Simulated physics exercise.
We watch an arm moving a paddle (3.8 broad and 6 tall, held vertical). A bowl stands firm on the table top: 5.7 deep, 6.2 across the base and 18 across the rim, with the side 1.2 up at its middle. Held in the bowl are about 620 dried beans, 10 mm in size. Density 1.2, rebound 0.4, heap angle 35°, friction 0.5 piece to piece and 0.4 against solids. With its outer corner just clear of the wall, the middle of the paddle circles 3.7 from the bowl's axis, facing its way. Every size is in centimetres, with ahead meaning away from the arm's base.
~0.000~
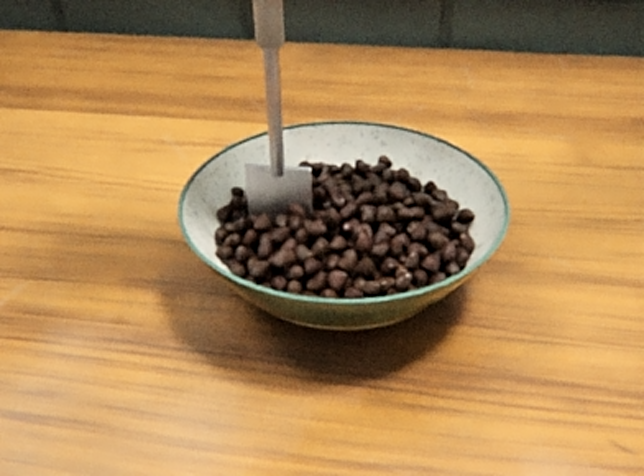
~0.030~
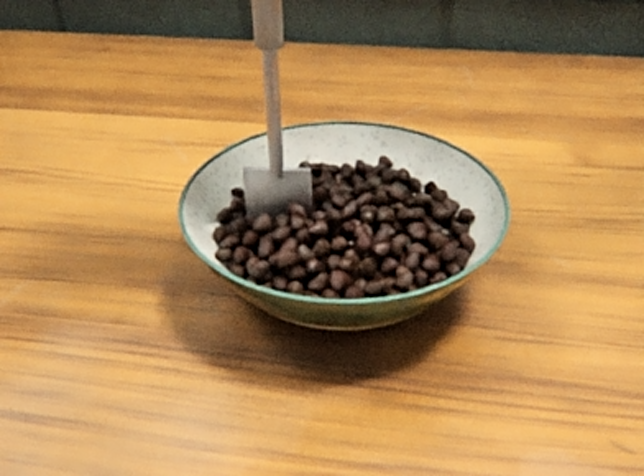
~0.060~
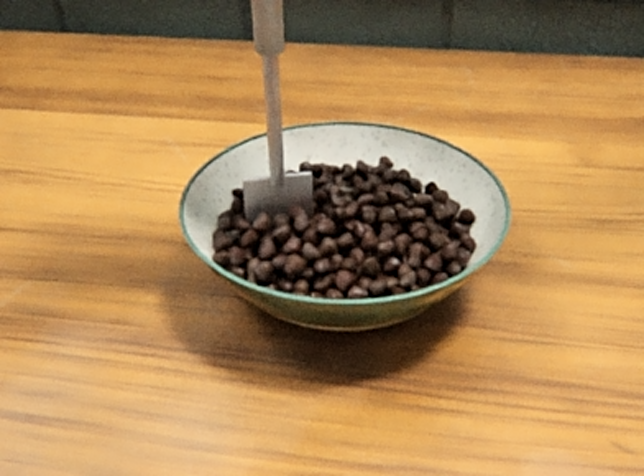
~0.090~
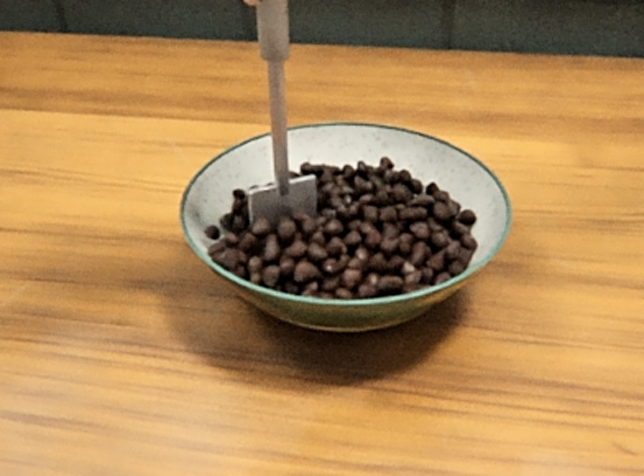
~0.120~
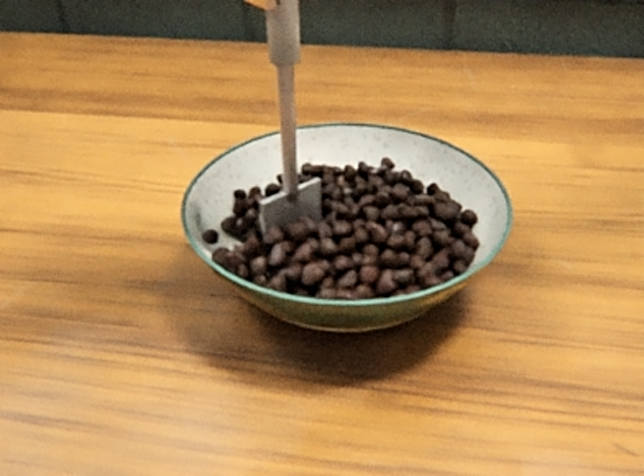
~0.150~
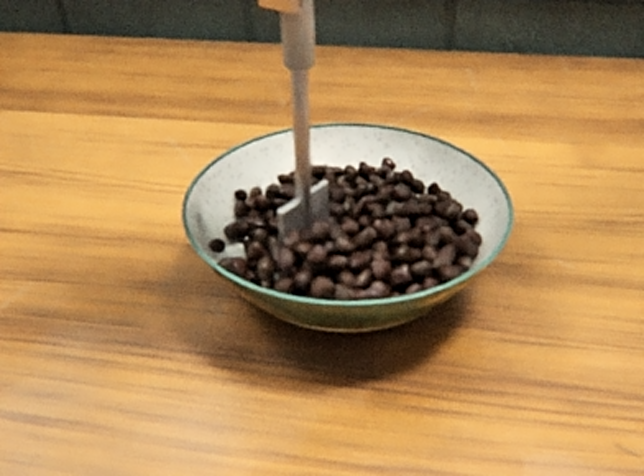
A flat grey paddle on an upright rod stands at the left side of a bowl of dark beans on a wooden table, barely moving at first. It then sweeps a short way right through the beans, turning edge-on and pushing them aside, leaving a small patch of bowl showing at left.
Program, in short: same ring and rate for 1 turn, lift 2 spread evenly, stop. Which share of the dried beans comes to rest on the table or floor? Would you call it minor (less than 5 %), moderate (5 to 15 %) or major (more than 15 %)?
I would call it moderate.
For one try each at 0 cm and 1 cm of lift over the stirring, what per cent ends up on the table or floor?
Close to 15 and 10 percent, in that order.
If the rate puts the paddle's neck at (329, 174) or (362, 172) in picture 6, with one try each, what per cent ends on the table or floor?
About 15 and 25 per cent.
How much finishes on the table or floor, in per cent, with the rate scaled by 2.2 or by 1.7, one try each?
I'd expect about 35 per cent, then about 25 per cent.
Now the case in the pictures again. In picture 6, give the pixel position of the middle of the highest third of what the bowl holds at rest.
Centre, approx.: (305, 228).
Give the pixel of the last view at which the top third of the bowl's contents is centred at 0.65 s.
Near (312, 179).
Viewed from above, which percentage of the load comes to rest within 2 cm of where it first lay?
About 25 %.
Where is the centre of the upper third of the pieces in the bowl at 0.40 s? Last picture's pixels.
Around (433, 191).
After 0.40 s, 177° round, highest piece 9 above the table; 608 in the bowl, 3 on the table or floor, 11 in flight or on the tool.
After 0.65 s, 293° round, highest piece 8 above the table; 569 in the bowl, 44 on the table or floor, 9 in flight or on the tool.
After 0.97 s, 0° round, highest piece 6 above the table; 565 in the bowl, 57 on the table or floor.
After 1.67 s, 0° round, highest piece 6 above the table; 565 in the bowl, 57 on the table or floor.
In the end, 565 in the bowl, 57 on the table or floor. That is 9 % on the table or floor.
